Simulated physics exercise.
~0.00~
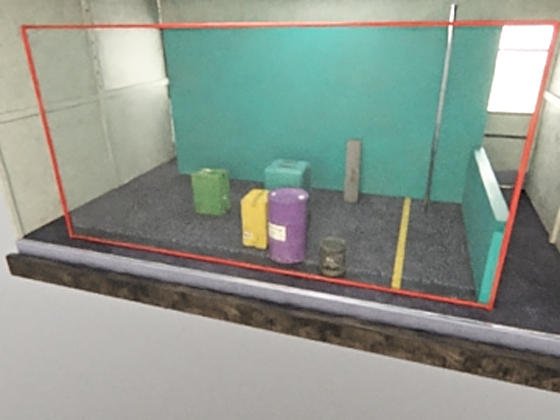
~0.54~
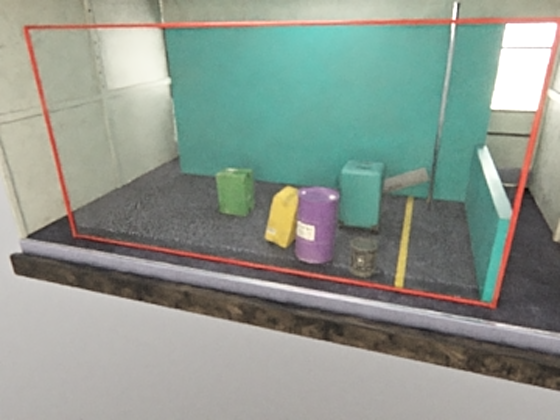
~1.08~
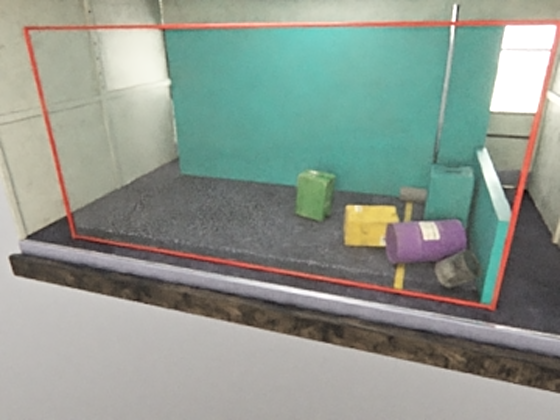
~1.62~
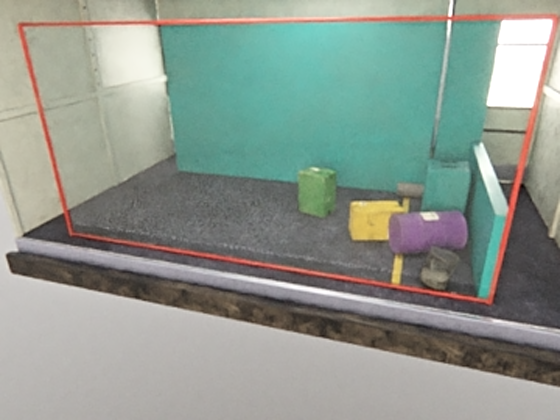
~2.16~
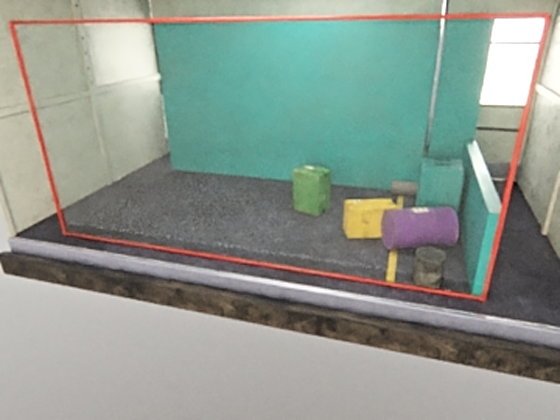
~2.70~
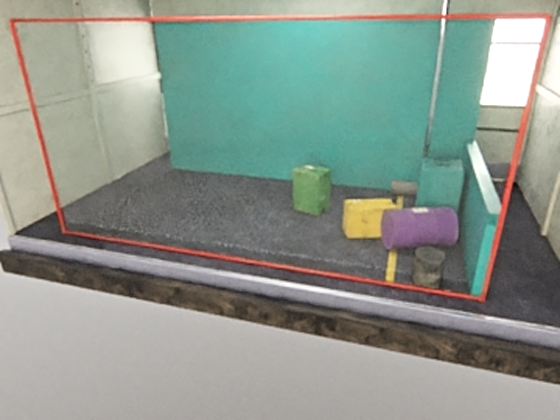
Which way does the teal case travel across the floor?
The teal case moves to the right, ending up close to the low wall on that side.
The video shows containers on a dark floor sliding right as a yellow pack and a purple drum tip onto their sides; they settle near the right wall, the drum beyond the yellow line, the green pack upright and short of it.
